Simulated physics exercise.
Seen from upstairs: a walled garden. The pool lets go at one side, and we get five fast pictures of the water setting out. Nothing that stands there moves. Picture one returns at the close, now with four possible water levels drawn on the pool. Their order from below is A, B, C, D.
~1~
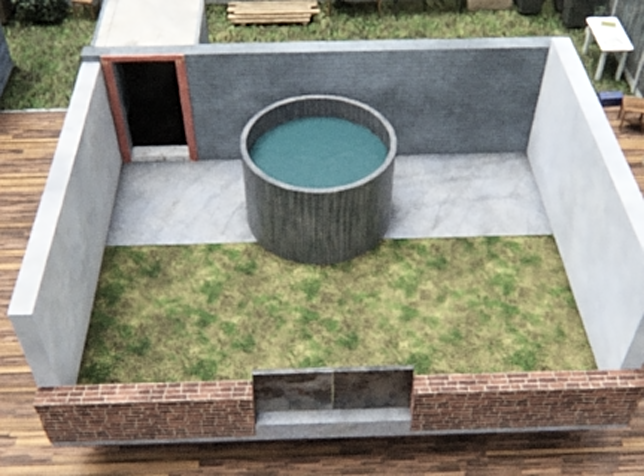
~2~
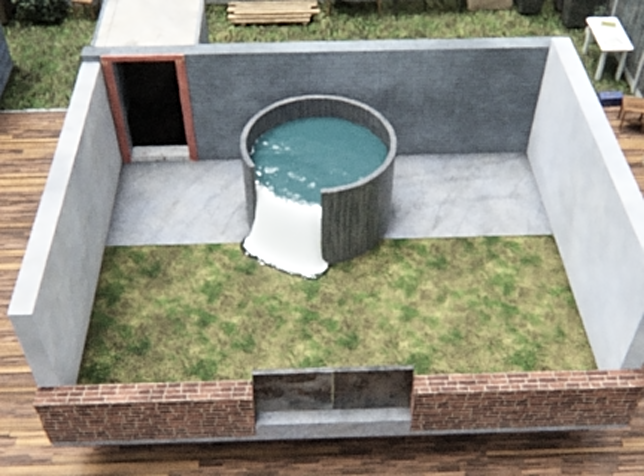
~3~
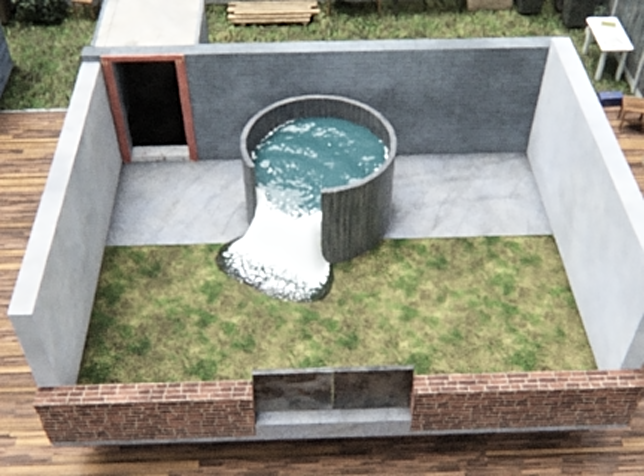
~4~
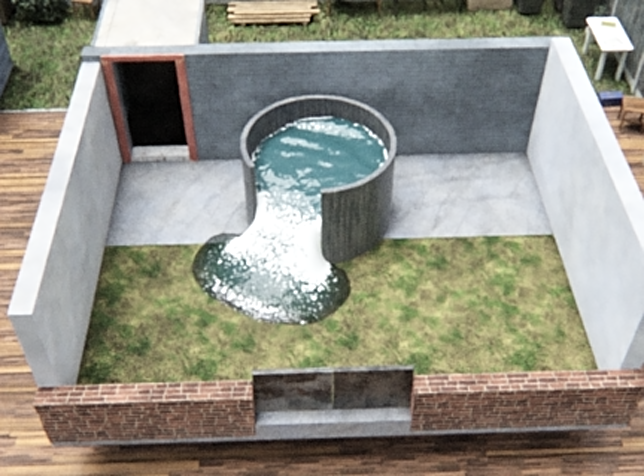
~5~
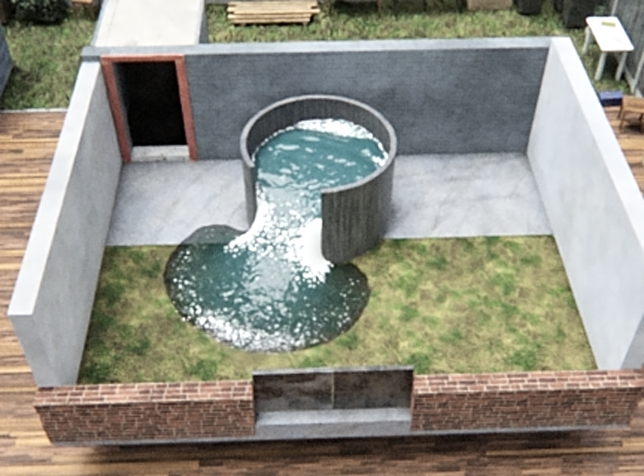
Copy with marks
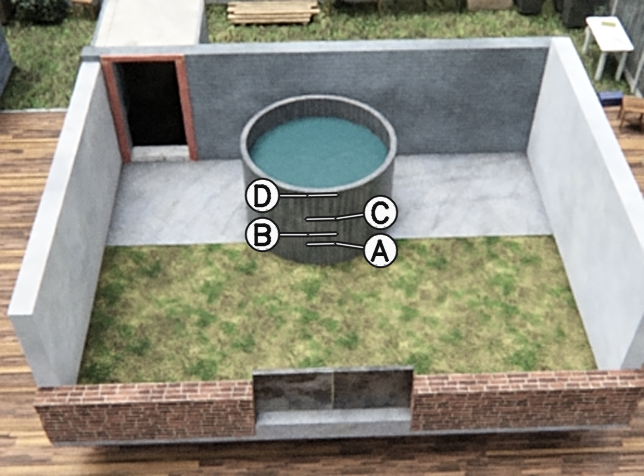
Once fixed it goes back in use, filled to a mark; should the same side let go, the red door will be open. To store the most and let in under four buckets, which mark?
Take B.
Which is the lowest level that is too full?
That would be C.
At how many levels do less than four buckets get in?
Two.
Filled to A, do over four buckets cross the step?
No, that is safe.
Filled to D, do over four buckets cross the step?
Yes.
On the marked copy, A at (321, 243); B at (321, 234); C at (321, 218); D at (321, 195); from the bottom up A, B, C, D.
If A is chosen, nothing gets over.
If B is chosen, a bucket or two gets in.
If C is chosen, about 11 bucketfuls get in.
If D is chosen, dozens of bucketfuls pour in.
